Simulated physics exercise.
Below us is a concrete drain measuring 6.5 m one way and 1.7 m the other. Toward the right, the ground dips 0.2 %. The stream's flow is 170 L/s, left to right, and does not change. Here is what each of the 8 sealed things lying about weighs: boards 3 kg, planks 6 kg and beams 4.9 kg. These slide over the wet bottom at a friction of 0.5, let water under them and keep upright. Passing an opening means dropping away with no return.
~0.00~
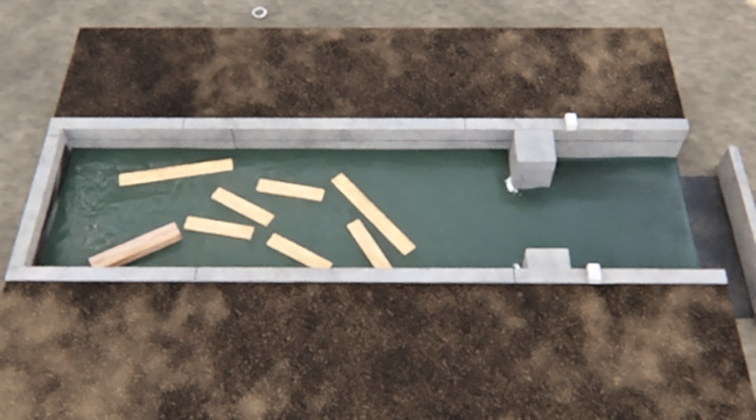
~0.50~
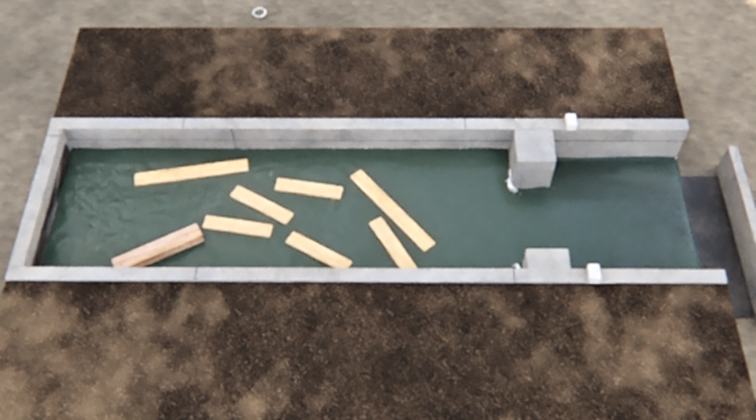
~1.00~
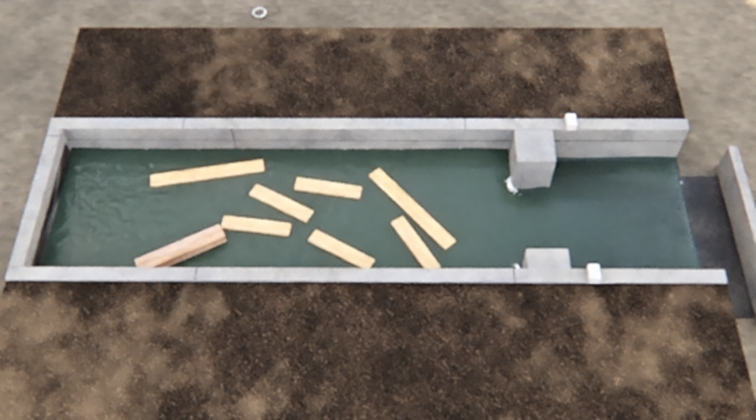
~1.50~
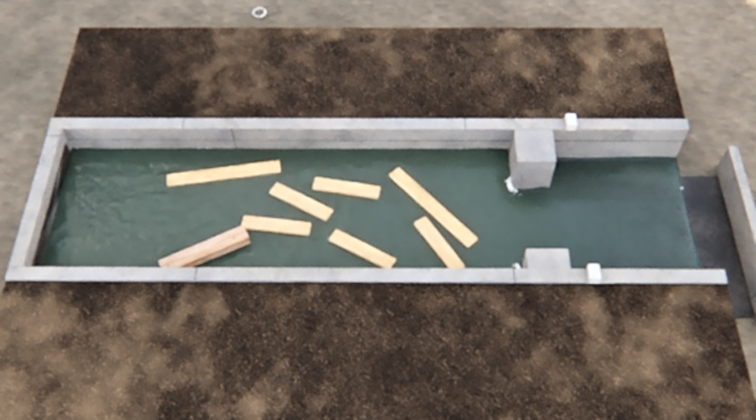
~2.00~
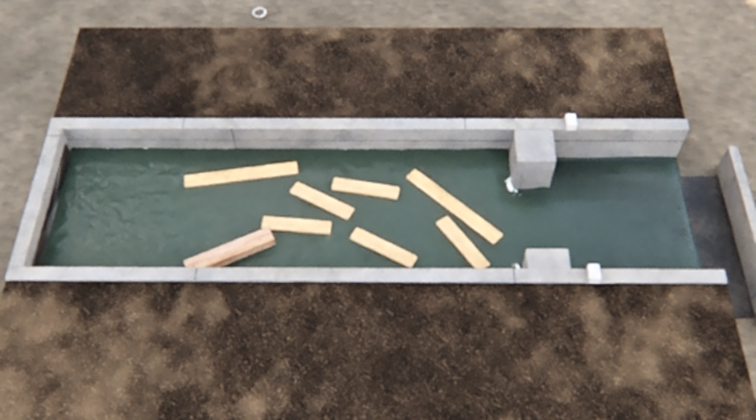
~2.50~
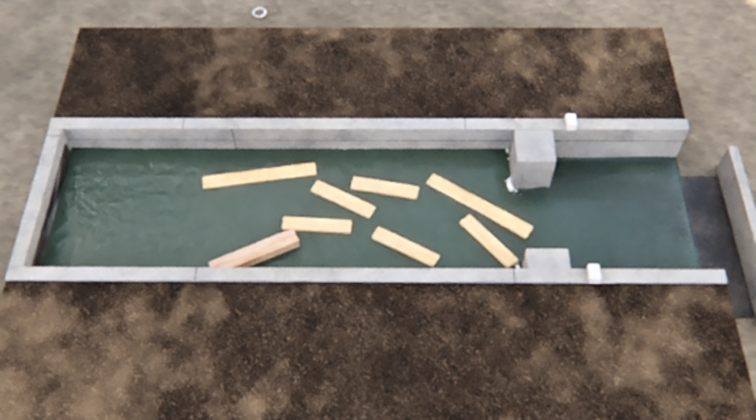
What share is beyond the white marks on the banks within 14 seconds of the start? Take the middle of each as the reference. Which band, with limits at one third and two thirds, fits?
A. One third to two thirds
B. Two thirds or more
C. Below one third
Option B: Two thirds or more.
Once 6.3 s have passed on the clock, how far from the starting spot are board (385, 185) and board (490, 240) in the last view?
In turn: 400 cm, gone out.
After 3.5 s 2 of 8 are over the mark; 8 afloat.
After 6.3 s 4 of 8 are over the mark; 5 afloat.
After 10.0 s 8 of 8 are over the mark; 0 afloat.
After 14.0 s 8 of 8 are over the mark; 0 afloat.
